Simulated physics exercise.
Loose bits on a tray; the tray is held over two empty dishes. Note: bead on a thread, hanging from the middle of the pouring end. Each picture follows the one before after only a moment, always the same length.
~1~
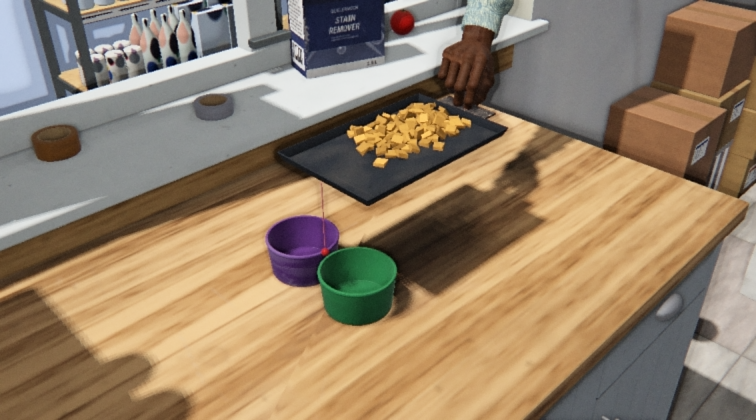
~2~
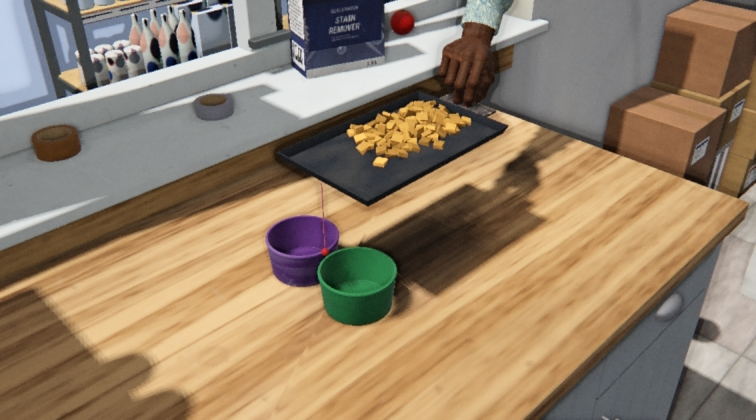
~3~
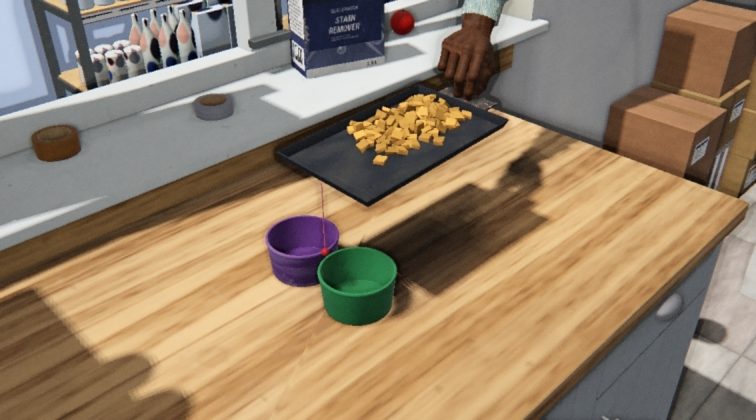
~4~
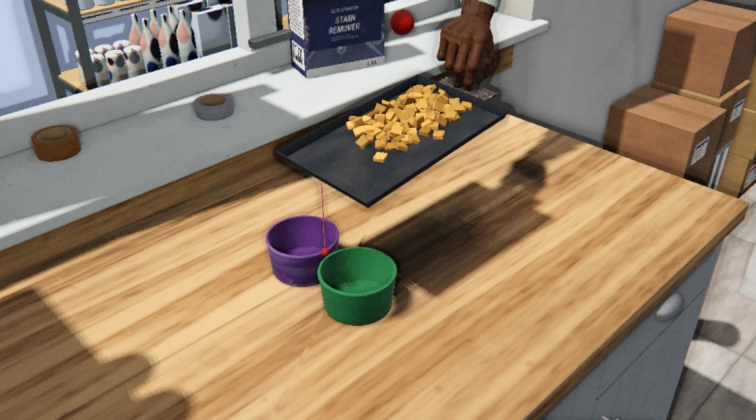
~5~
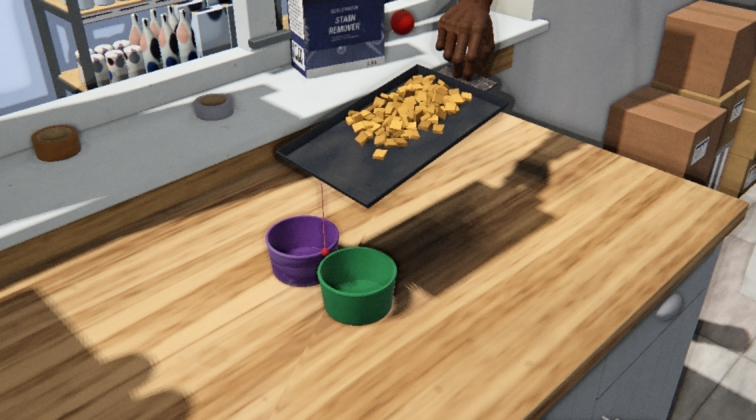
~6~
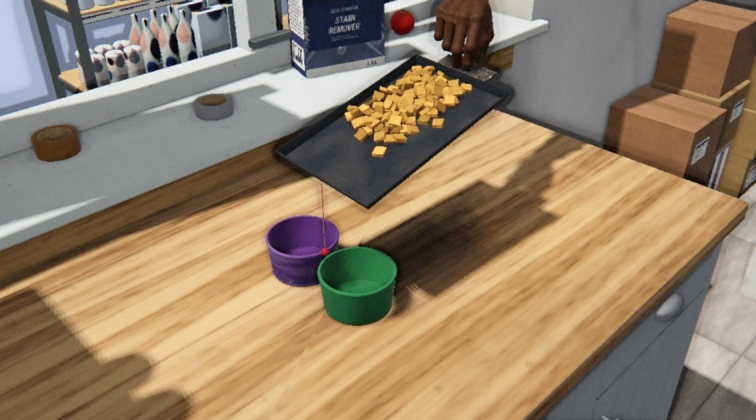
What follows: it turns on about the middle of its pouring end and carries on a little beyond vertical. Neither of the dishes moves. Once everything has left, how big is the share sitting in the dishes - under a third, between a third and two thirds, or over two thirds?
The share in the dishes is under a third.
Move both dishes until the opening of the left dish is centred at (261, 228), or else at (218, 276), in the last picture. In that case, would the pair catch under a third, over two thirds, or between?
Try 1 - below one third; try 2 - less than a third.
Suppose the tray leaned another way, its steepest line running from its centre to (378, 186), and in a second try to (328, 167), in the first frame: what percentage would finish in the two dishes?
In turn 30 and 20 in a hundred.
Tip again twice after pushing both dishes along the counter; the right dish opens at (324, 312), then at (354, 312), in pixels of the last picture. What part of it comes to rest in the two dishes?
60, then 80 %.
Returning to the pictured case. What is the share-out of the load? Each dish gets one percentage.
Share at the end - left dish ~ 0 %, right dish ~ 10 %.
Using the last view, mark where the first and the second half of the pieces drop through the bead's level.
(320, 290) for the early half, (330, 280) for the late half.
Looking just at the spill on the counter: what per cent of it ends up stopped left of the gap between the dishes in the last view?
Roughly 70 in a hundred.
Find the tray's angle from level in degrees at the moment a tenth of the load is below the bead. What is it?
It has tipped about 60 degrees.
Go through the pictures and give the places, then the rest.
The first picture shows corners of the pouring end at (283, 152) and (368, 197), level; middle of the load at (410, 126), cereal squares; left dish at (276, 263); right dish at (329, 301); bead on its thread at (325, 252).
The second picture shows corners of the pouring end at (283, 152) and (368, 197), level; middle of the load at (410, 124).
The third picture shows corners of the pouring end at (283, 152) and (368, 198), tipped barely, lowest at the right corner; middle of the load at (410, 120).
The fourth picture shows corners of the pouring end at (282, 151) and (367, 199), tipped a little, lowest at the right corner; middle of the load at (410, 113).
The fifth picture shows corners of the pouring end at (282, 151) and (367, 200), tipped a little, lowest at the right corner; middle of the load at (409, 106).
The sixth picture shows corners of the pouring end at (281, 150) and (367, 202), tipped a little, lowest at the right corner; middle of the load at (408, 100); left dish at (276, 263); right dish at (329, 301).
Soon, tray tipped steeply; about half on the tray; a stray few outside both; about a third in the air.
A while on, tray tipped right over; a small part on the tray; a small part in the right dish; most outside both; a small part in the air.
Towards the end, tray tipped past a quarter turn; a small part in the right dish; most outside both.
Finally, tray tipped past a quarter turn; a small part in the right dish; none in the left dish; most outside both.
